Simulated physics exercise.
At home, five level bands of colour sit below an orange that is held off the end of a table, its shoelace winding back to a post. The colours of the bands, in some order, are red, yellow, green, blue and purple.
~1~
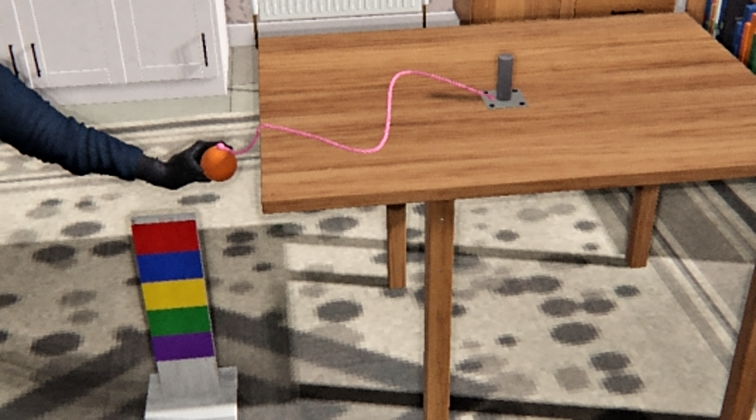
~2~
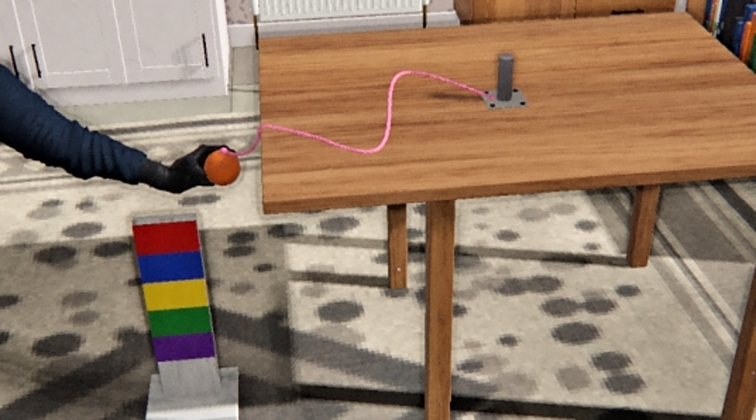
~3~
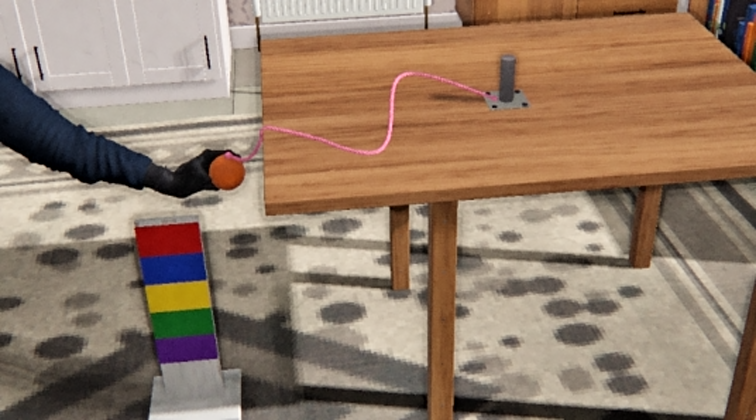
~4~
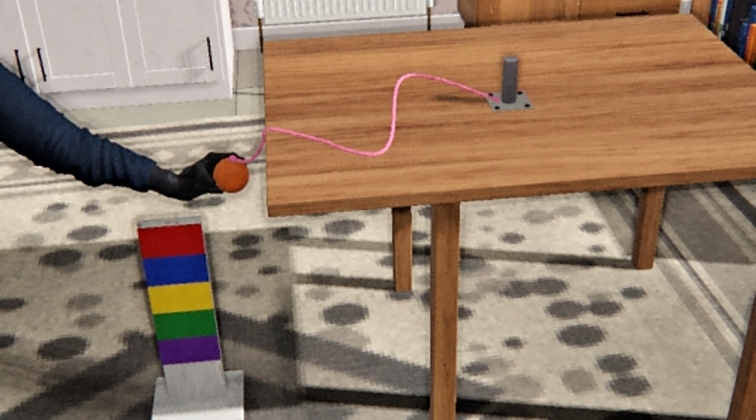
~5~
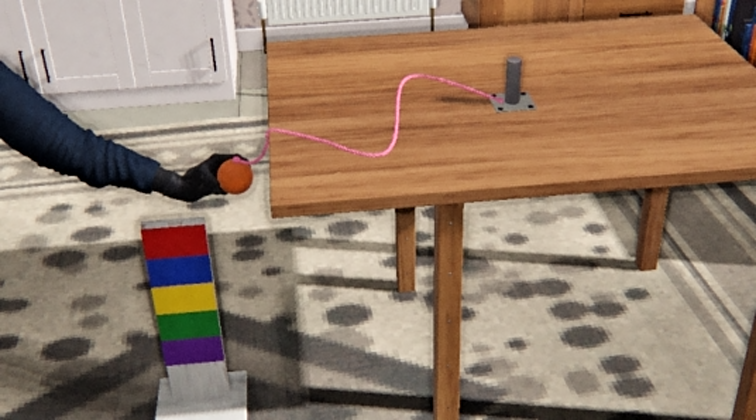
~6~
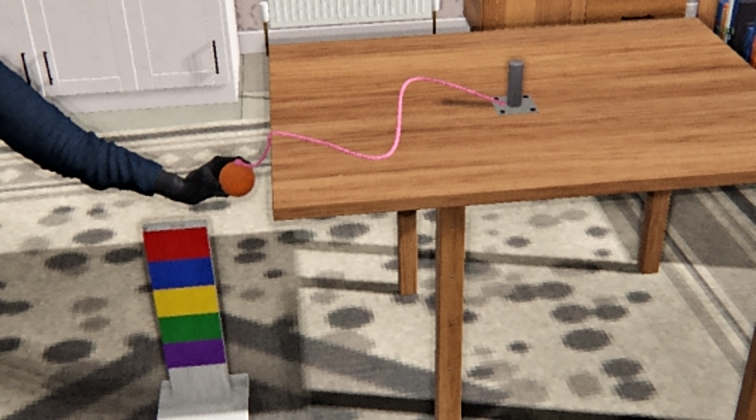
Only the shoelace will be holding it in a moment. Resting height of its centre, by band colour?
Purple.
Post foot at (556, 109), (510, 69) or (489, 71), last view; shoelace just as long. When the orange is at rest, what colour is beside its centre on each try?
For the first it is green, for the second green, for the third purple.
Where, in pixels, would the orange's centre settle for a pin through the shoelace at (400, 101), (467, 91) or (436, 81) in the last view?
The pixel places are (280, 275), (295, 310) and (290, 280), one per try.
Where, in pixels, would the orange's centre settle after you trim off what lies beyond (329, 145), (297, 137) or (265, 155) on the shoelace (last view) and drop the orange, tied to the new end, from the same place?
Approximate pixels, cut by cut: (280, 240); (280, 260); (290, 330).
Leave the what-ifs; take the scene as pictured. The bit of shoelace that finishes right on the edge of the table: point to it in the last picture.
At (399, 129).
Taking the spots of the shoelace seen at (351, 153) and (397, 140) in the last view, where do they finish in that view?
In that view they reach (280, 198) and (272, 140).
Soon after, orange near (265, 336); level with purple.
Then, orange near (311, 299); level with green.
Further on, orange near (275, 332); level with purple.
At rest, orange near (295, 323); level with purple. Its centre hangs level with the purple band.
